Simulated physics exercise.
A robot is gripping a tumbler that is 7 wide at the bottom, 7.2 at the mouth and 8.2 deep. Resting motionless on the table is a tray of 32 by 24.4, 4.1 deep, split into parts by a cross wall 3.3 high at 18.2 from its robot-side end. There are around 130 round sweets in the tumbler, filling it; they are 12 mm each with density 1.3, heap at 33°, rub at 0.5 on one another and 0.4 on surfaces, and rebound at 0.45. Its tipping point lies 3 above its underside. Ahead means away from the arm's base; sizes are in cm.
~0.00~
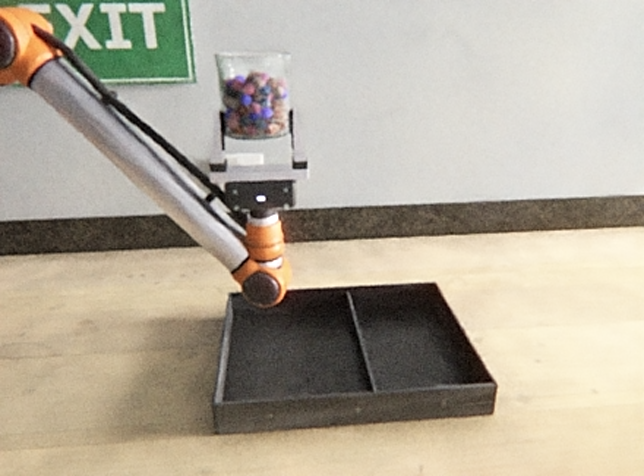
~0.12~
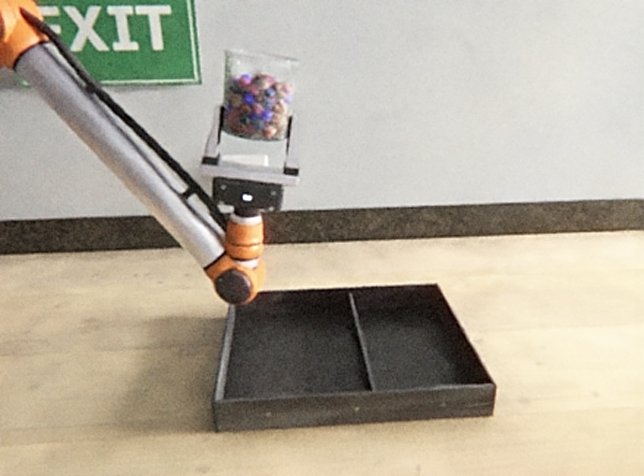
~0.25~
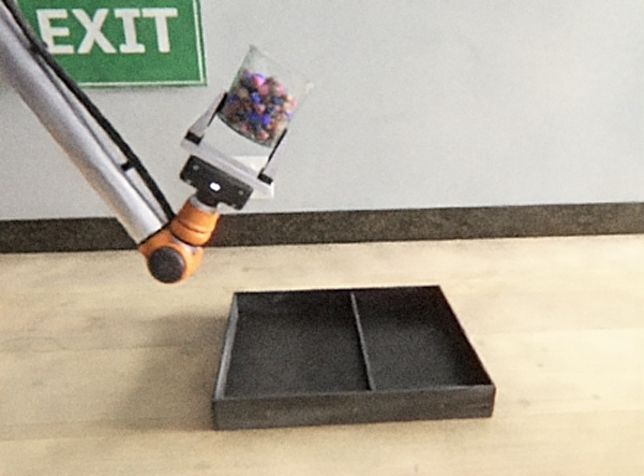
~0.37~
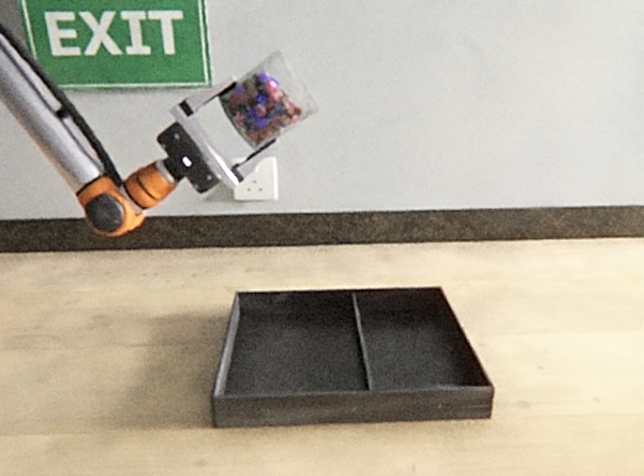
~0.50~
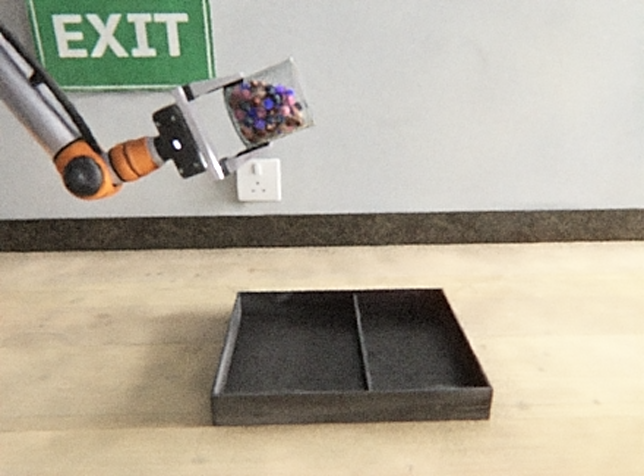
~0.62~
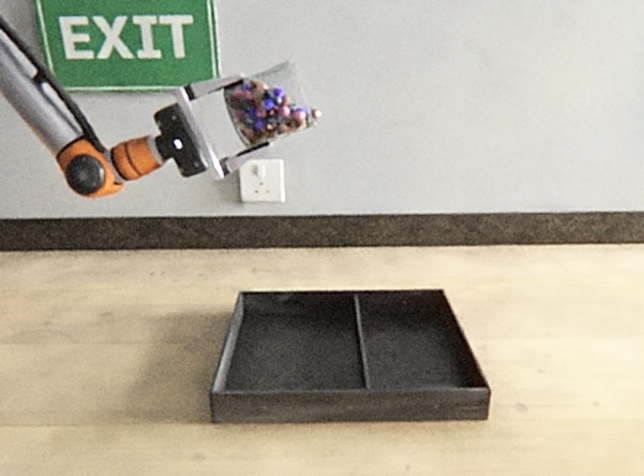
In a room with a green exit sign, a robot arm draws back to the left and tilts a clear tumbler of colourful round sweets rightward above a divided black tray, the sweets shifting toward the rim.
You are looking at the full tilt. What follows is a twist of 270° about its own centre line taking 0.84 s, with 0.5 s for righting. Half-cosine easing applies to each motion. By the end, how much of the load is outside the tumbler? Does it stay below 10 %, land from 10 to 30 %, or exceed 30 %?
It stays below 10 %.
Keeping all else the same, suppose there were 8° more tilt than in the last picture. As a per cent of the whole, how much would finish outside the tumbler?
Then about 20 per cent.
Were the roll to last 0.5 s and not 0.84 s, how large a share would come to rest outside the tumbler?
Around 0 %.
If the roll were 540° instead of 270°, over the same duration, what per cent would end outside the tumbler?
Around 5 %.
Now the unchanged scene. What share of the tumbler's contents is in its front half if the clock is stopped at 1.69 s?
About 45 percent, I'd say.
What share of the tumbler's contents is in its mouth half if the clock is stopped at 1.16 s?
Looks like around 40 per cent to me.
After 1.16 s, tipped 70°, highest piece 38 above the table; 128 in the tumbler, 1 in the robot-side part.
After 1.69 s, tipped 39°, highest piece 38 above the table; 125 in the tumbler, 2 in the robot-side part, 1 in the far-side part, 1 in flight or on a rim.
After 2.16 s, upright, highest piece 39 above the table; 124 in the tumbler, 4 in the robot-side part, 1 in the far-side part.
After 2.86 s, upright, highest piece 39 above the table; 124 in the tumbler, 4 in the robot-side part, 1 in the far-side part.
At rest, 124 in the tumbler, 4 in the robot-side part, 1 in the far-side part. That is 4 % outside the tumbler.
